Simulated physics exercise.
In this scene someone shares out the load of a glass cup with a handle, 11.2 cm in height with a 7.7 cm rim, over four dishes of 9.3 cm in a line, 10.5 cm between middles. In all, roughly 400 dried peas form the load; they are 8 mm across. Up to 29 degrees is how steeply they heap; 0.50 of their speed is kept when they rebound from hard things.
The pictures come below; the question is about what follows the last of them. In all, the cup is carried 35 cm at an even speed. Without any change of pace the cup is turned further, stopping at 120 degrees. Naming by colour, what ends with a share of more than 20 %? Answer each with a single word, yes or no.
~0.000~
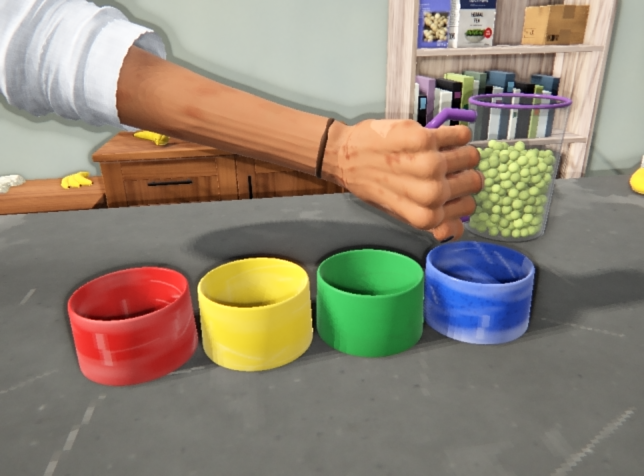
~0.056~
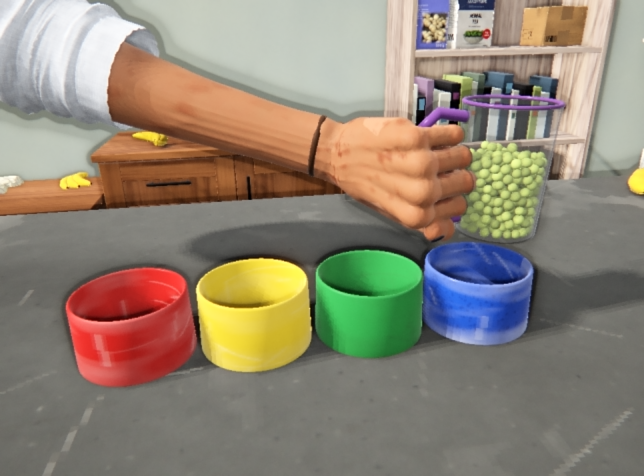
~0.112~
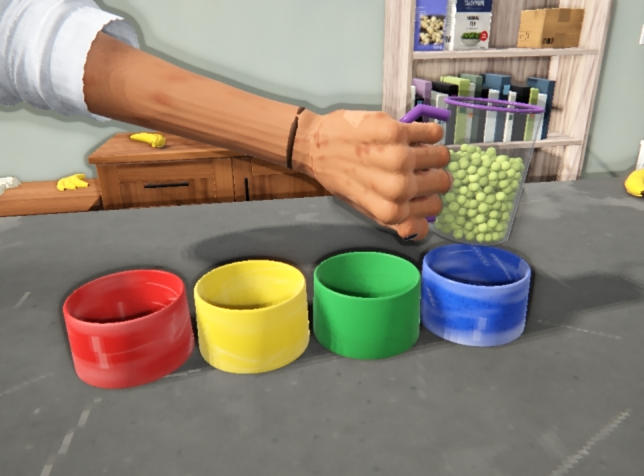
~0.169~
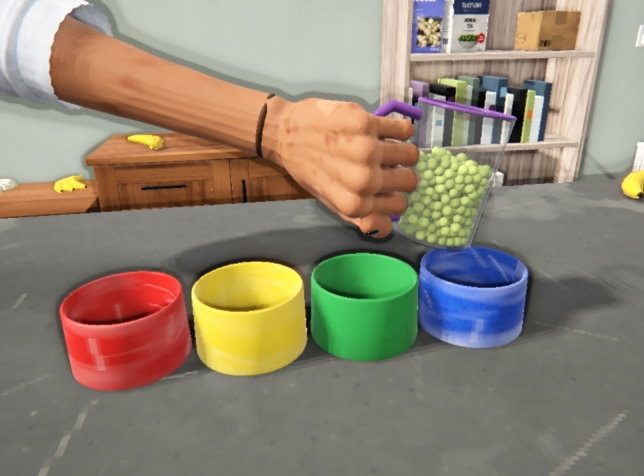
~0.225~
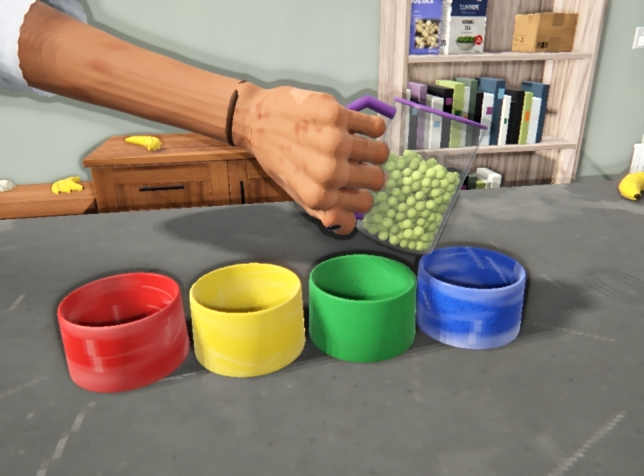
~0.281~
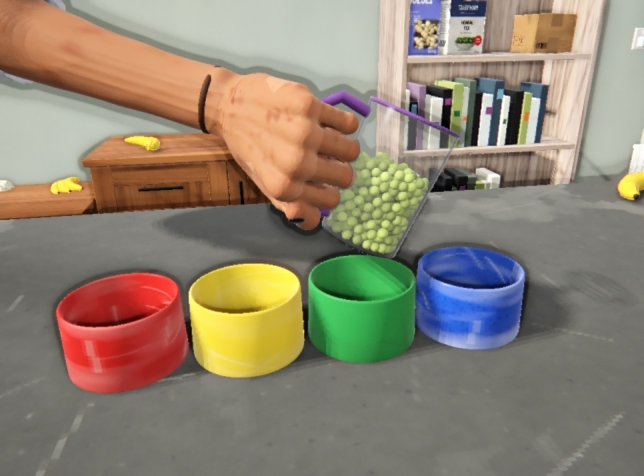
Red dish yes, blue dish no, green dish no, yellow dish yes, counter yes.
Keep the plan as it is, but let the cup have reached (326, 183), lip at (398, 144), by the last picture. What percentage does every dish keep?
Per cent kept: Red 30, blue 0, green 0, yellow 40.
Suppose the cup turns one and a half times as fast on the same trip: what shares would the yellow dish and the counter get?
That gives yellow 30 with 30 for the counter.
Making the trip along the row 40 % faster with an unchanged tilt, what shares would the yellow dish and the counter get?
Shares: Yellow 40, counter 40.
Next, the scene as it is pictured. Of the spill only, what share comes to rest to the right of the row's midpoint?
About 10 %.
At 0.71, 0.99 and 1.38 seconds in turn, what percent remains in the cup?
Around 100 per cent at the first moment, 100 at the second and 25 at the third.
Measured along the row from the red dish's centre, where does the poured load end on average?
Some 7 cm to the right.
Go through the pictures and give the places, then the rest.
In the first picture, cup at (510, 167), tilt 0 degrees, lip at (562, 99), moved 0.0 cm; middle of the pieces at (509, 186); blue dish at (479, 262); green dish at (370, 272); yellow dish at (254, 282); red dish at (130, 293).
In the second picture, cup at (502, 168), tilt 1 degrees, lip at (555, 101), moved 0.6 cm; middle of the pieces at (501, 187).
In the third picture, cup at (480, 171), tilt 6 degrees, lip at (535, 108), moved 2.5 cm; middle of the pieces at (477, 190).
In the fourth picture, cup at (448, 175), tilt 12 degrees, lip at (508, 117), moved 5.1 cm; middle of the pieces at (444, 193).
In the fifth picture, cup at (416, 178), tilt 18 degrees, lip at (481, 126), moved 7.8 cm; middle of the pieces at (411, 196).
In the sixth picture, cup at (386, 180), tilt 24 degrees, lip at (454, 135), moved 10.4 cm; middle of the pieces at (378, 198); blue dish at (470, 267); green dish at (362, 277); yellow dish at (245, 288); red dish at (120, 299). Its pace works out near 110 degrees a second; the hand travels 47 cm a second.
After 0.71 s, tilt 70 degrees; cup holds 100 %.
After 0.99 s, tilt 100 degrees; cup holds 100 %.
After 1.38 s, tilt 120 degrees; cup holds 25 %, red 25 %, yellow 25 %.
By 2.4 s all is still; red 25 %, blue 0 %, green 0 %, yellow 35 %, counter 40 %.
